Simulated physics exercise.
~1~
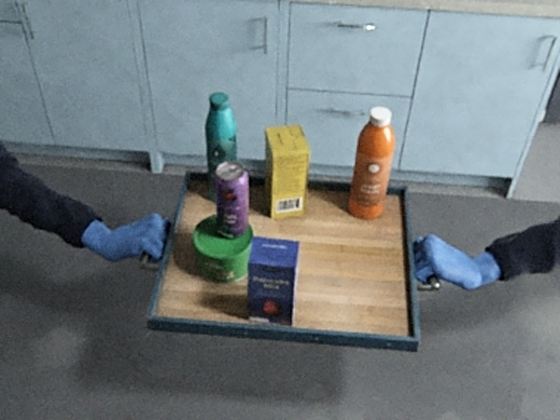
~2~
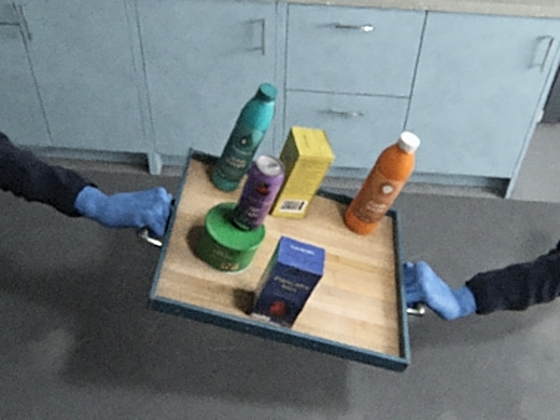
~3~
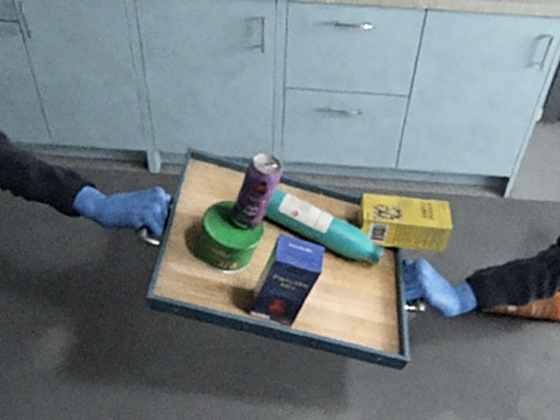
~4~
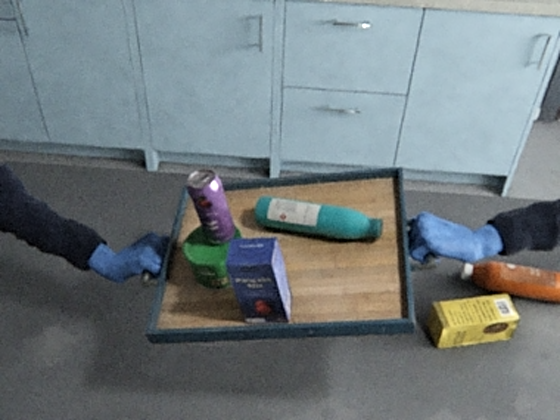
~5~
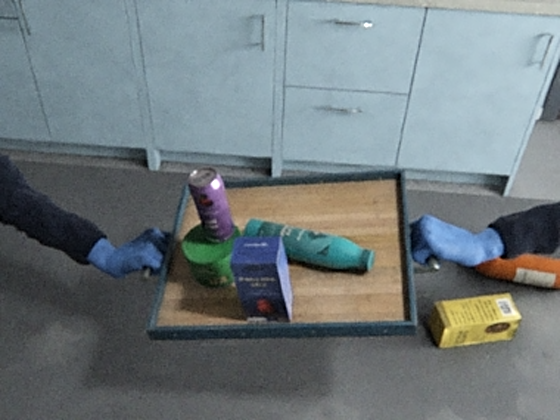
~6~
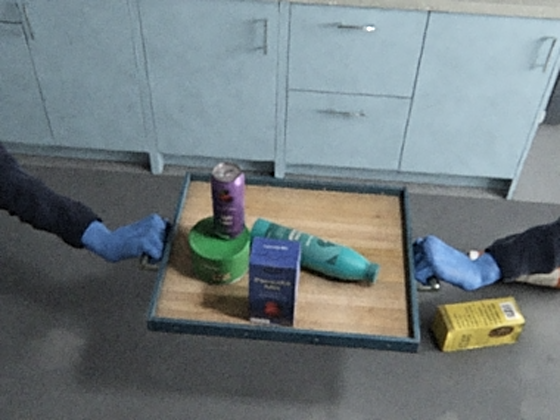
In a room with pale blue cabinets and a grey floor, seen from slightly above, two blue-gloved hands hold a wooden tray with a dark rim. A turquoise bottle, a yellow carton and an orange bottle stand towards the back, with a purple can on a green tub and a blue carton nearer. The tray tips right edge down, and both bottles and the yellow carton topple, the orange bottle and then the carton leaving the tray. It swings left edge down, then levels, with the turquoise bottle lying beside the still upright can, tub and blue carton.
